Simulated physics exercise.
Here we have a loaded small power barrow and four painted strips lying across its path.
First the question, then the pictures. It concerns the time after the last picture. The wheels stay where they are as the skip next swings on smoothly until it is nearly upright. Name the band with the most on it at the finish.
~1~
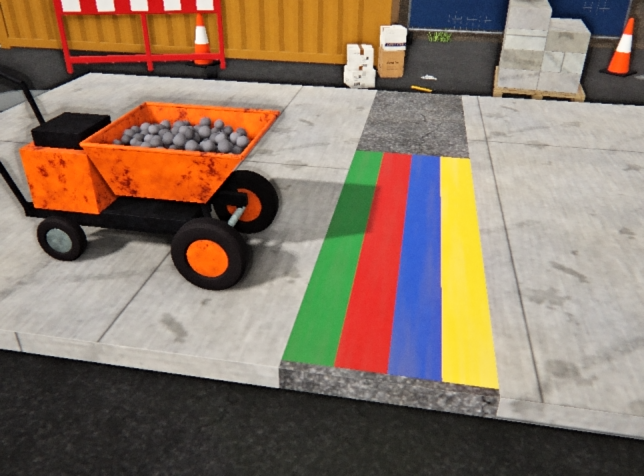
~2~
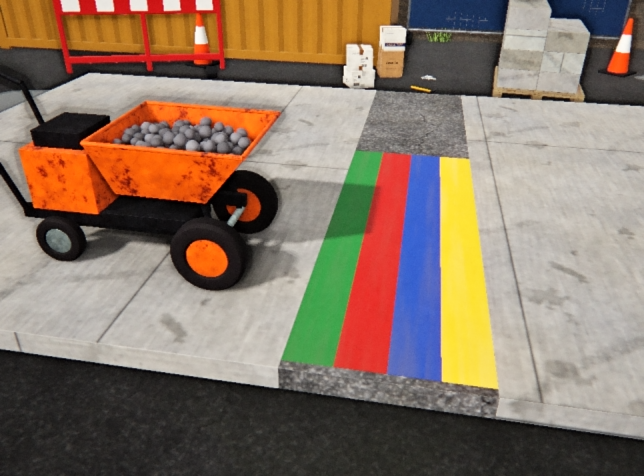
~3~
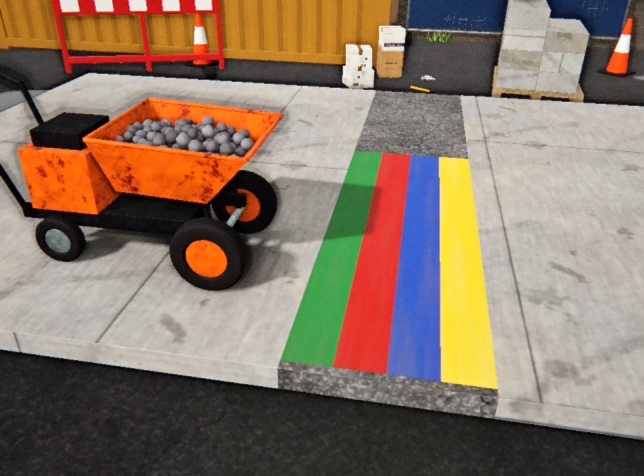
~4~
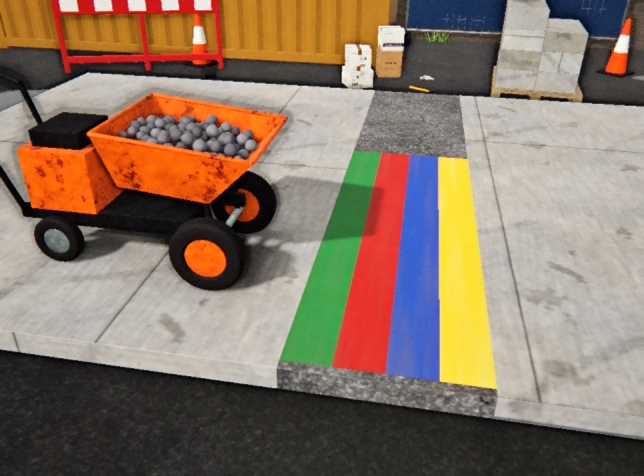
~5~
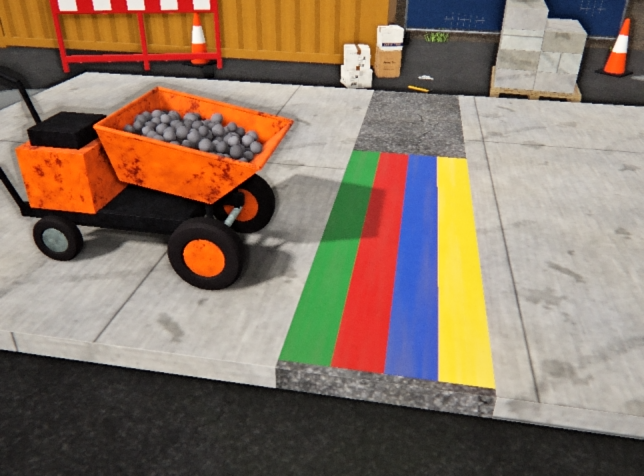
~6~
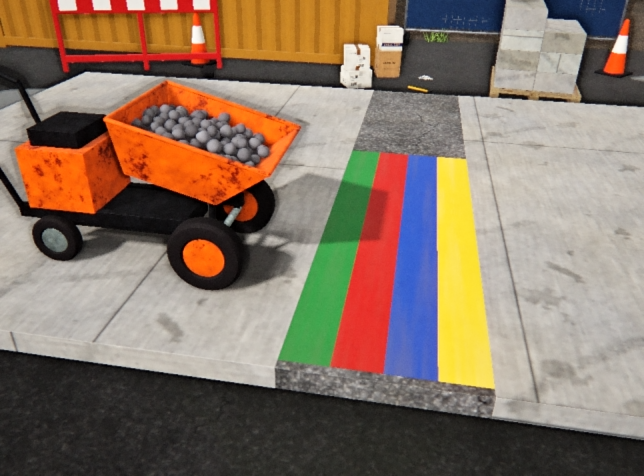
The red one.
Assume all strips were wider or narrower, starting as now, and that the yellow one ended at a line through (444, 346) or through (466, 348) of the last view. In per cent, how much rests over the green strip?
First some 10, then 10 per cent.
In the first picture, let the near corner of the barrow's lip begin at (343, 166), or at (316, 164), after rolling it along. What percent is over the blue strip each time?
Trial 1 around 20 %, trial 2 around 40 %.
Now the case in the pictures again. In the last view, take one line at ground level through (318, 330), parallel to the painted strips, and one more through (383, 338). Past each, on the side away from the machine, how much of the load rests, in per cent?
Around 80 per cent for the first, around 30 per cent for the second.
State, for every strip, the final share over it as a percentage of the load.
I'd say the green strip has near 20, the red strip near 35, the blue strip near 20 and the yellow strip near 5 per cent.
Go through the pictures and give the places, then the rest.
Lip of the skip at (242, 158), level; top of the load at (176, 140), round cobbles; green strip at (319, 325); red strip at (367, 331); blue strip at (417, 337); yellow strip at (468, 344), in the first frame.
Lip of the skip at (243, 158), level; top of the load at (176, 140), in the second frame.
Lip of the skip at (246, 161), tipped barely; top of the load at (170, 133), in the third frame.
Lip of the skip at (252, 164), tipped a little; top of the load at (169, 136), in the fourth frame.
Lip of the skip at (259, 168), tipped a little; top of the load at (162, 131), in the fifth frame.
Lip of the skip at (268, 175), tipped clearly; top of the load at (171, 127); green strip at (315, 325); red strip at (363, 331); blue strip at (413, 337); yellow strip at (464, 344), in the sixth frame.
Soon after the last picture, skip tipped steeply; all in the skip.
A little later, skip tipped right over; about two thirds in the skip; a small part over the green strip; about a quarter over the red strip; a stray few falling.
Later still, skip tipped right over; about a quarter in the skip; about a quarter over the green strip; about a third over the red strip; about a quarter over the blue strip; a small part over the yellow strip; a stray few off the paint.
At rest, skip tipped right over; a small part in the skip; about a quarter over the green strip; about a third over the red strip; about a quarter over the blue strip; a small part over the yellow strip; a stray few off the paint.
